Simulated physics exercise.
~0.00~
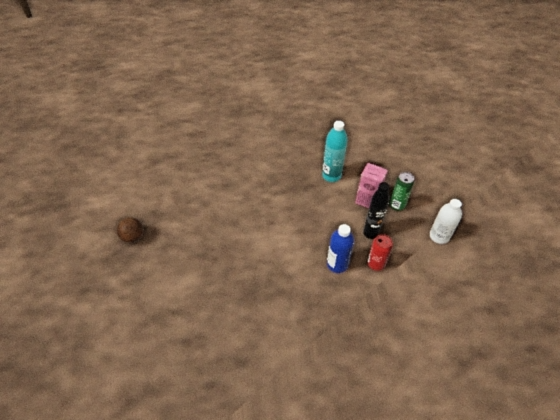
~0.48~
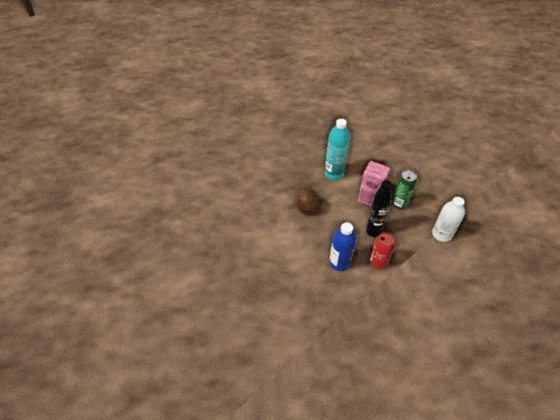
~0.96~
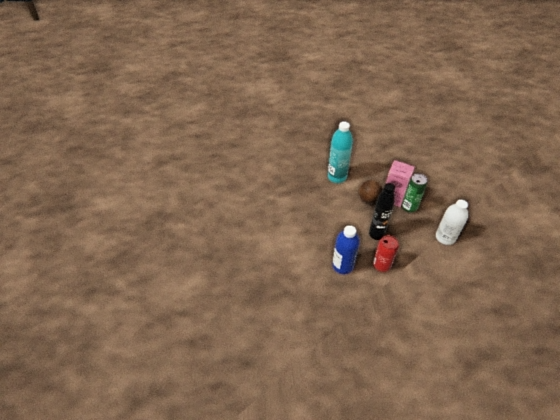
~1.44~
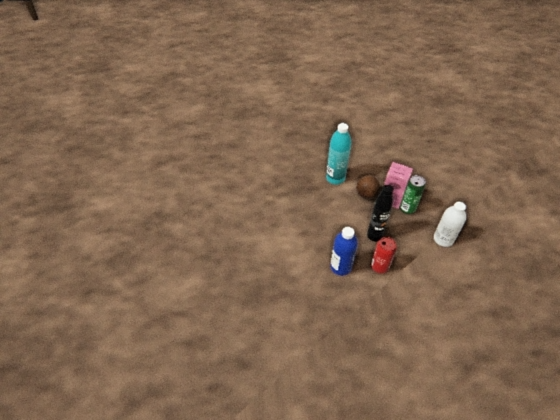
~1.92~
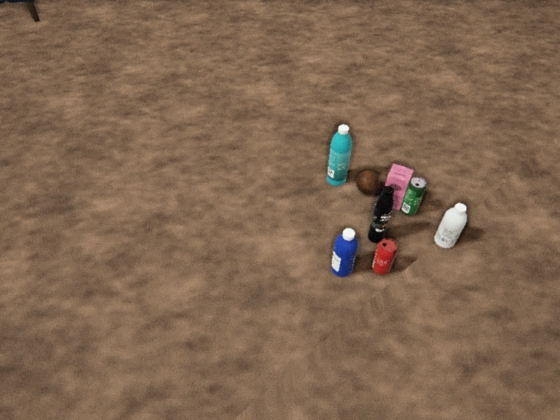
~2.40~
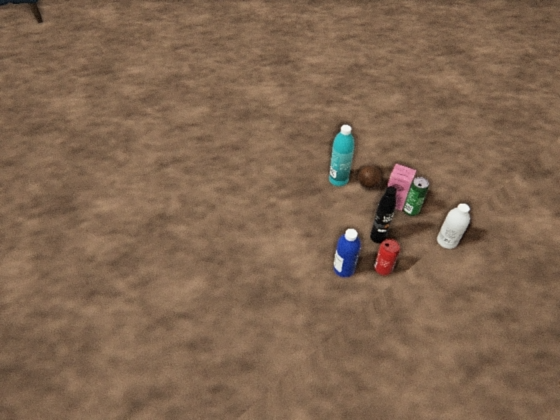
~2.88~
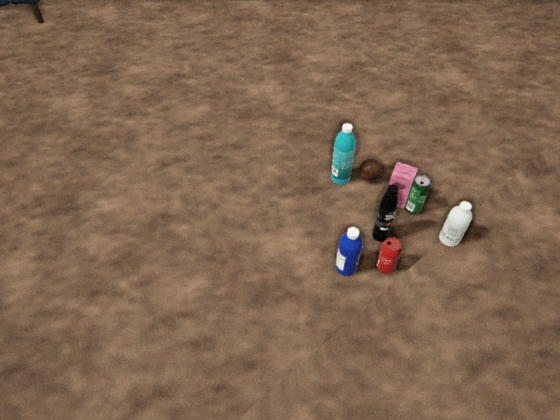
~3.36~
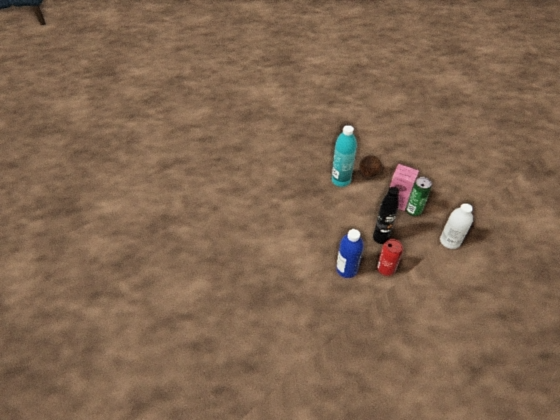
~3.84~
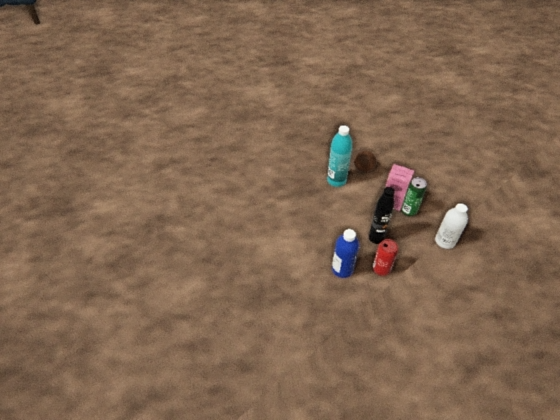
Brown ball rolling right into a group of bottles, cans and a pink carton, nudging the carton and green can, toppling nothing.
